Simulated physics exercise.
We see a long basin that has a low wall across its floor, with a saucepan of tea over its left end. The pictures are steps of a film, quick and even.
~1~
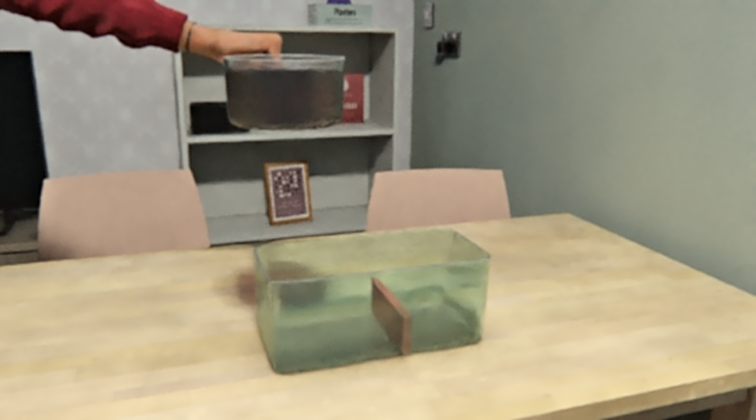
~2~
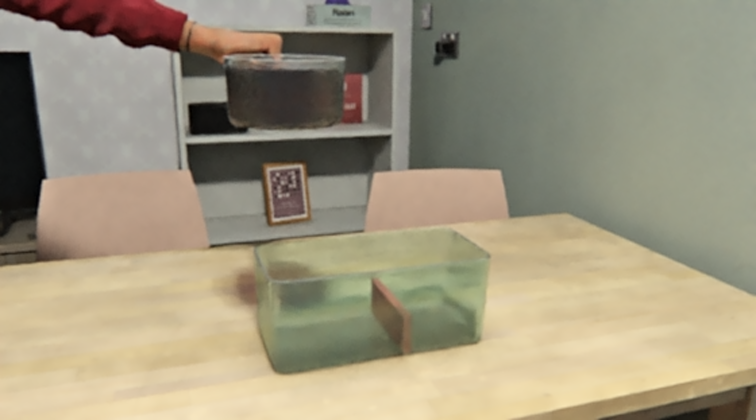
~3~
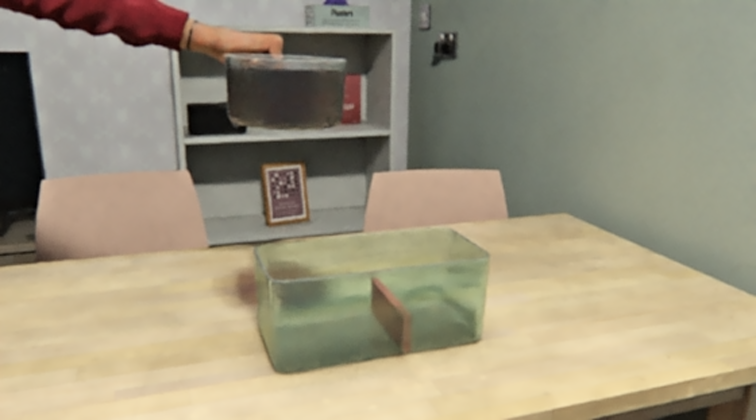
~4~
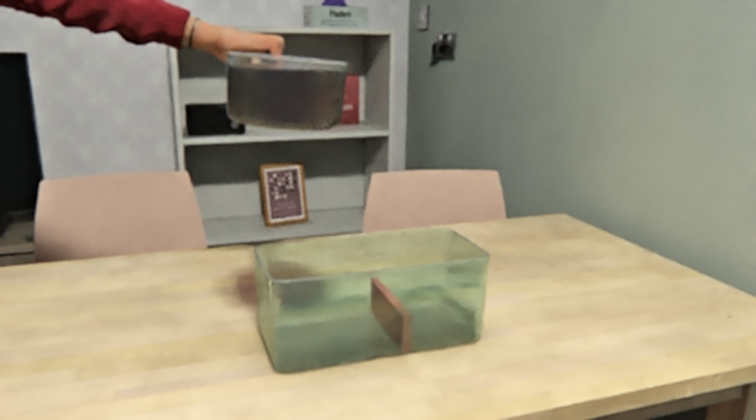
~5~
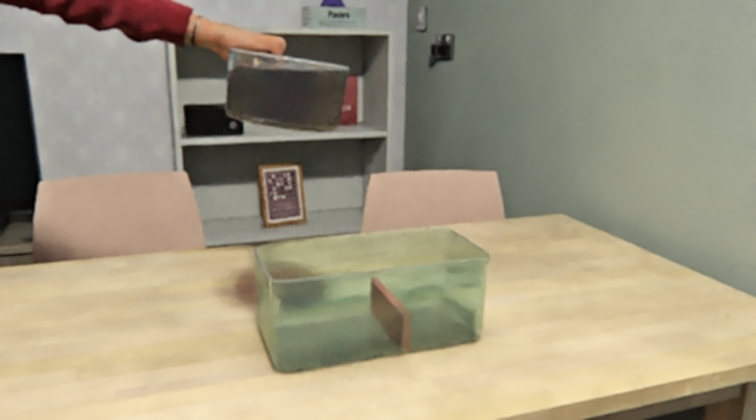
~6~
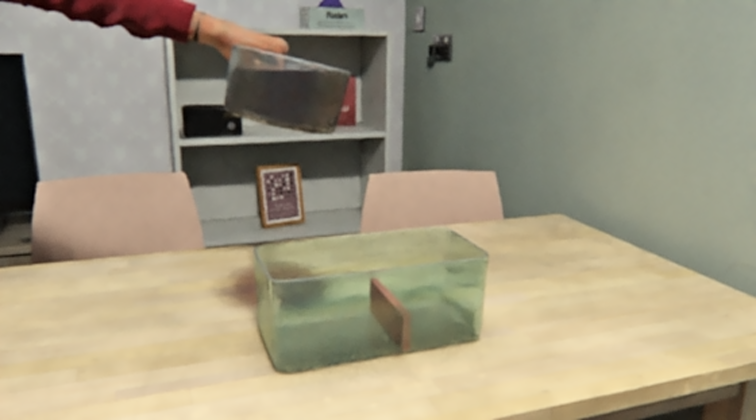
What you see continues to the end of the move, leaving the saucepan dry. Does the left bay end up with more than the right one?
No, the right bay does.
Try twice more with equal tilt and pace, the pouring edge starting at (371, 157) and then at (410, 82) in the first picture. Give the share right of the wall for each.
Close to 70 % for the first start and close to 70 % for the second.
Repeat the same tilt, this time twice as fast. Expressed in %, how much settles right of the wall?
I'd say close to 35 %.
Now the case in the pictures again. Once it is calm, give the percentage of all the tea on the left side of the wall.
Some 35 parts in a hundred.
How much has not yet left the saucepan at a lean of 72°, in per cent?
Some 50 in a hundred has yet to spill out.
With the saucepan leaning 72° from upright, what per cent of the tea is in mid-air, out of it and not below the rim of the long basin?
Roughly 40 %.
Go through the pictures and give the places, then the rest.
In the first picture, it leans 0°; its right rim is at (341, 59); the tea meets the walls at (226, 68) and (339, 67); the long basin's rim runs from (261, 265) to (470, 243); the wall's top is at (390, 297).
In the second picture, it leans 1°; its right rim is at (342, 60); the tea meets the walls at (227, 68) and (339, 68).
In the third picture, it leans 2°; its right rim is at (343, 62); the tea meets the walls at (228, 67) and (340, 69).
In the fourth picture, it leans 5°; its right rim is at (344, 65); the tea meets the walls at (229, 68) and (340, 70).
In the fifth picture, it leans 9°; its right rim is at (345, 69); the tea meets the walls at (230, 68) and (341, 70).
In the sixth picture, it leans 13°; its right rim is at (346, 74); the tea meets the walls at (232, 69) and (343, 71).
A moment on, the tilt is 72° and 51 per cent is still to pour, 2 is left of the wall and 7 right of it.
Next, the tilt is 107° and 7 per cent is still to pour, 13 is left of the wall and 65 right of it.
Then the tilt is 111° and 0 per cent is still to pour, 32 is left of the wall and 65 right of it.
Later the tilt is 111° and 0 per cent is still to pour, 33 is left of the wall and 66 right of it.
In the end 33 per cent lies left of the wall, 66 right of it and 1 outside.
